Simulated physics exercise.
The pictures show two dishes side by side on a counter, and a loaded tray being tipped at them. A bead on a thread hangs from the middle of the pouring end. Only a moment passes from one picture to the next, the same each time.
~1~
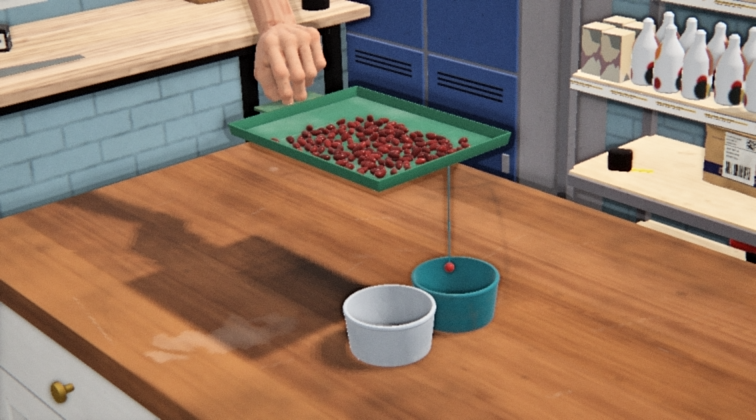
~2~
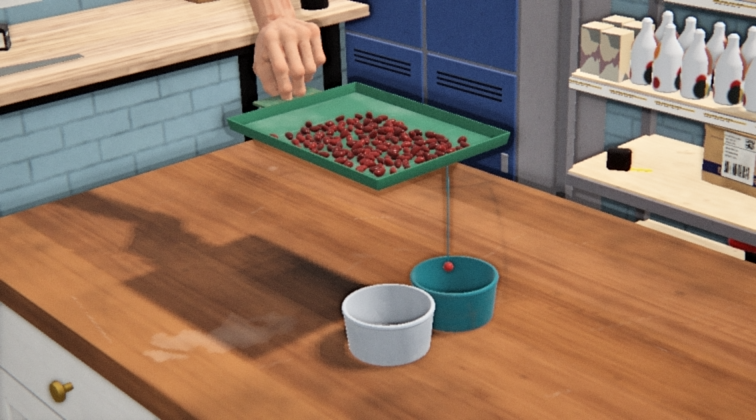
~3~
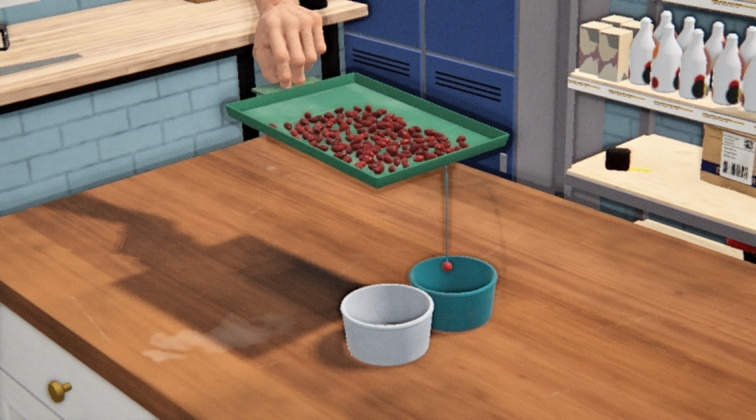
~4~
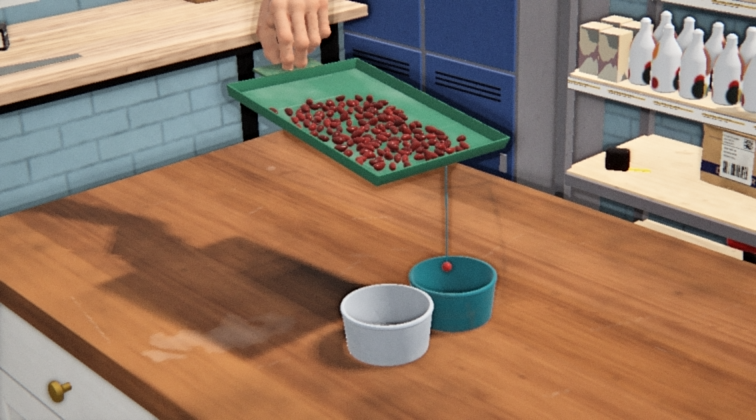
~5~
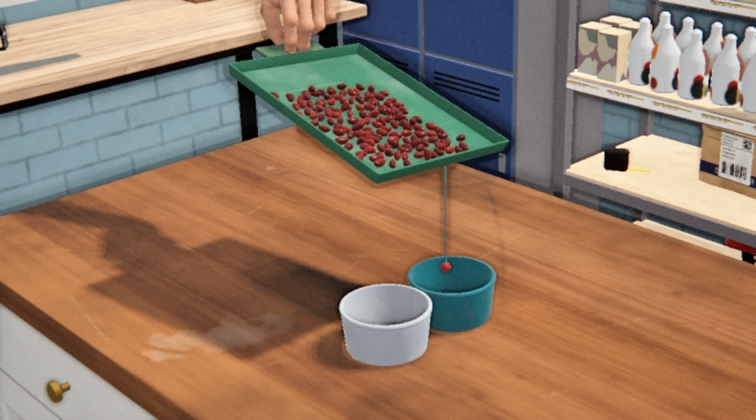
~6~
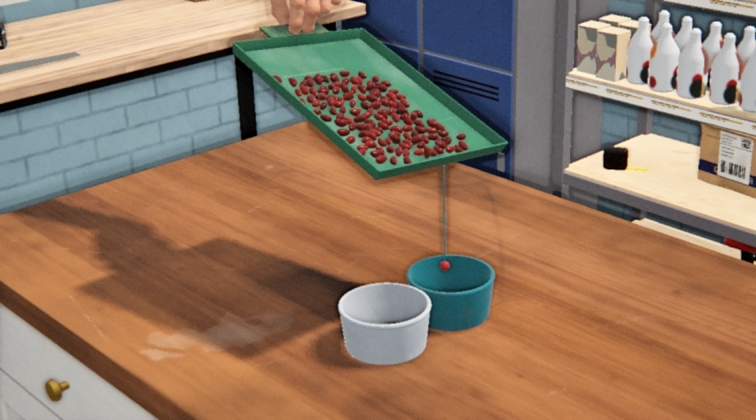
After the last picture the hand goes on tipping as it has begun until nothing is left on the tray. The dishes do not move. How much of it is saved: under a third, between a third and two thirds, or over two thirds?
Together they catch under a third.
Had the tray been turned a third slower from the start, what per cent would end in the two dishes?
Close to 10 per cent.
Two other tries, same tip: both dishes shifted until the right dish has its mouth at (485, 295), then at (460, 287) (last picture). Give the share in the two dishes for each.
Near 40 % and 30 %.
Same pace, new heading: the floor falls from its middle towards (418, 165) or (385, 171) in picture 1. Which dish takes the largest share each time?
The first try: The dish on the left. The second: The left one.
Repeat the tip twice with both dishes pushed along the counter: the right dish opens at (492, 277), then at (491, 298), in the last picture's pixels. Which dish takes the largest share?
First the right-hand dish, then the dish on the right.
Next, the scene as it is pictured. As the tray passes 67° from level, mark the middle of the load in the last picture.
Roughly at (443, 121).
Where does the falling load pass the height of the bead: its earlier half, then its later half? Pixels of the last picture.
Early half (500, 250), late half (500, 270).
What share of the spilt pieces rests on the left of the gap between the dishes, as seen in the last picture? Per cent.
About 0 per cent.
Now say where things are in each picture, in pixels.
The first frame shows corners of the pouring end at (379, 180) and (507, 132), level; middle of the load at (377, 146), kidney beans; left dish at (420, 337); right dish at (486, 305); bead on its thread at (449, 268).
The second frame shows corners of the pouring end at (378, 178) and (506, 132), level; middle of the load at (376, 143).
The third frame shows corners of the pouring end at (377, 177) and (506, 134), tipped barely, lowest at the right corner; middle of the load at (375, 139).
The fourth frame shows corners of the pouring end at (379, 174) and (506, 137), tipped a little, lowest at the right corner; middle of the load at (376, 132).
The fifth frame shows corners of the pouring end at (379, 172) and (506, 140), tipped clearly, lowest at the right corner; middle of the load at (367, 121).
The sixth frame shows corners of the pouring end at (380, 169) and (505, 142), tipped clearly, lowest at the right corner; middle of the load at (378, 117); left dish at (416, 336); right dish at (481, 303).
Soon after the last picture, tray tipped steeply; nearly all on the tray; a stray few in the air.
A little later, tray tipped past a quarter turn; most on the tray; a small part outside both; a small part in the air.
Later still, tray tipped past a quarter turn; a small part in the right dish; most outside both.
At rest, tray tipped past a quarter turn; none in the left dish; a small part in the right dish; most outside both.
